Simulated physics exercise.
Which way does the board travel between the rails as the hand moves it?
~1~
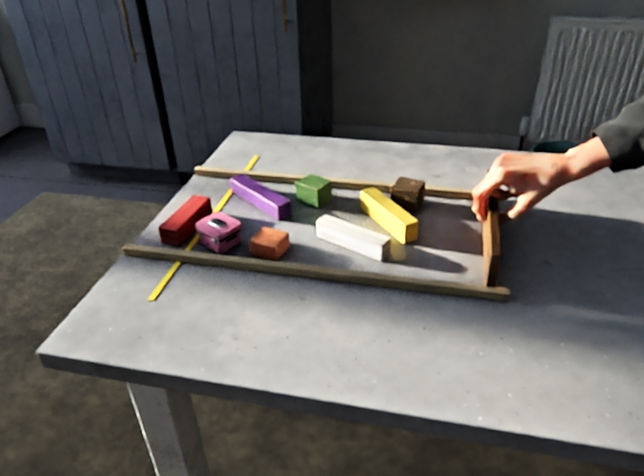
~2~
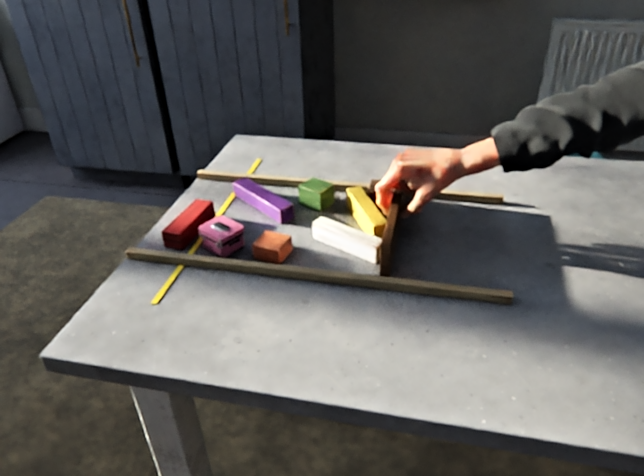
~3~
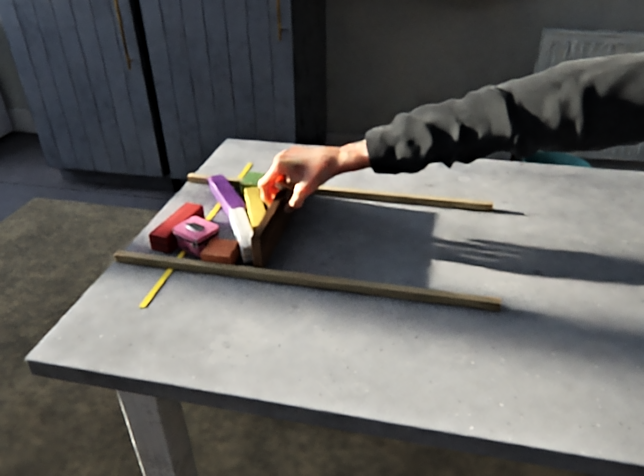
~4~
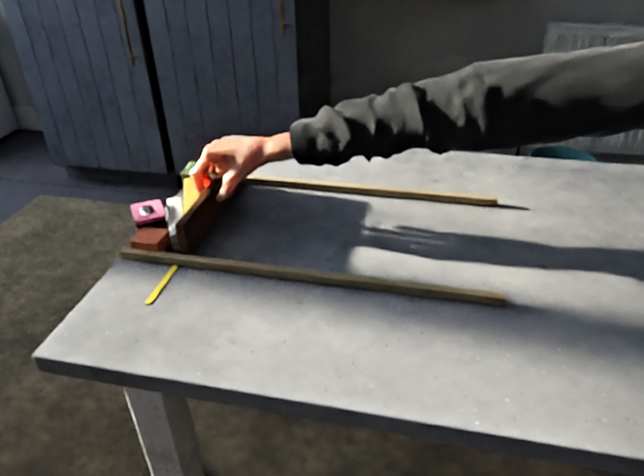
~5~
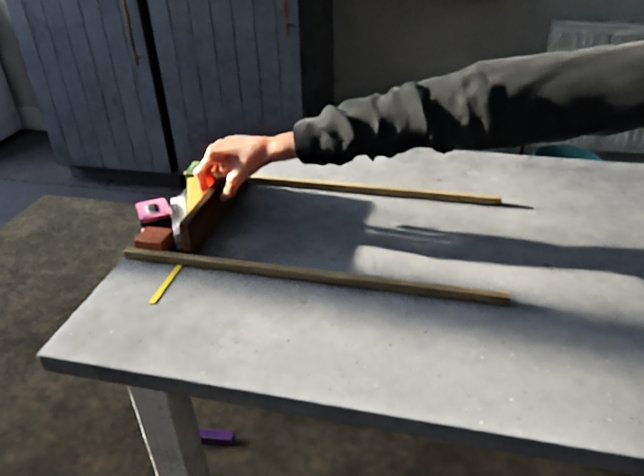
The board moves to the left, sliding between the rails towards the yellow tape.
